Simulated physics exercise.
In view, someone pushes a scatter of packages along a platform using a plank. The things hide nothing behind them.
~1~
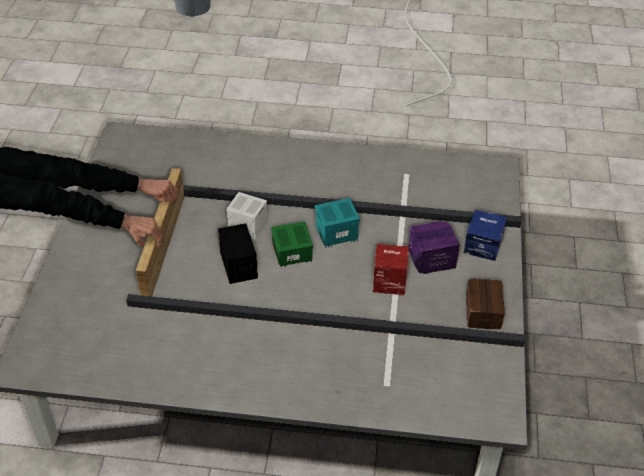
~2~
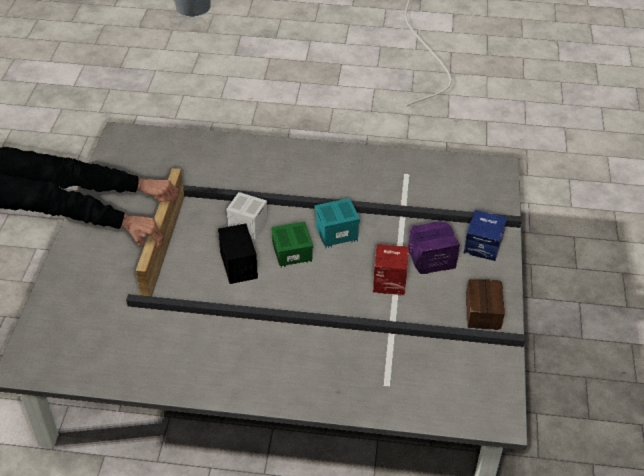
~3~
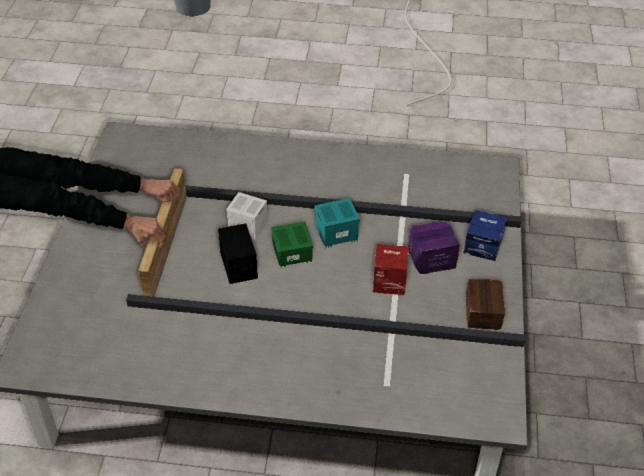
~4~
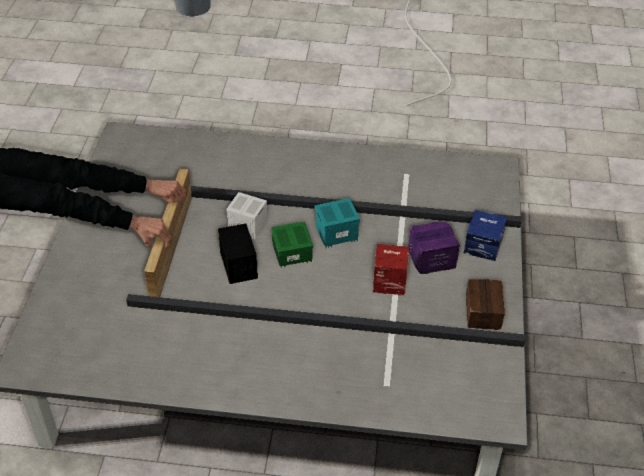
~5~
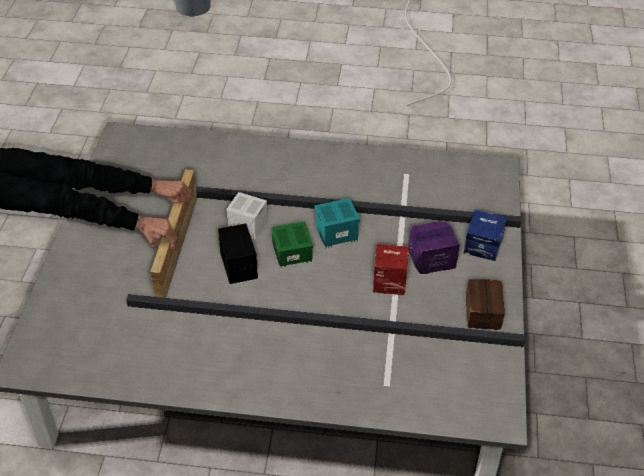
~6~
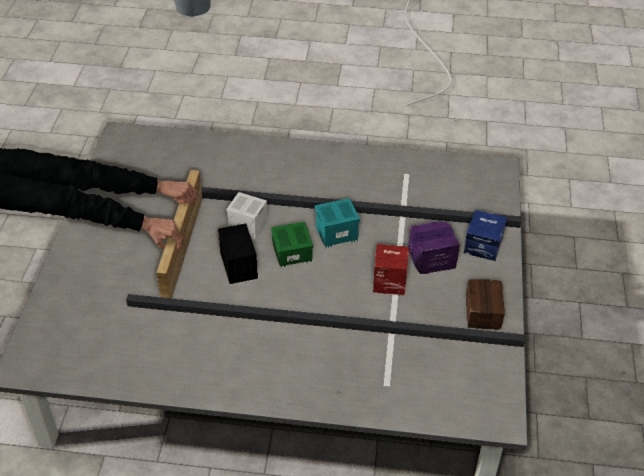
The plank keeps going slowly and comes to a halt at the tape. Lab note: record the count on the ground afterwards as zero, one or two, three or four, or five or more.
Count on ground: Zero.
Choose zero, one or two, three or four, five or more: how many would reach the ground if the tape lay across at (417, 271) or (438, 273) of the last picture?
One or two; either one or two.
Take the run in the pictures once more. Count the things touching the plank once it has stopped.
It is in contact with 2.
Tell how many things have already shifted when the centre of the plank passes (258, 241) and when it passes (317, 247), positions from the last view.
By then 3, and later 4.
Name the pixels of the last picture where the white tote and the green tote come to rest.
Answer: First (417, 228), after that (435, 256).
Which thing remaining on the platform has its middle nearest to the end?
That would be the blue box.
Early on, none off yet; brown parcel at rest near (485, 304); blue box at rest near (485, 235); purple parcel at rest near (433, 247).
Finally, the number that fall off is zero.
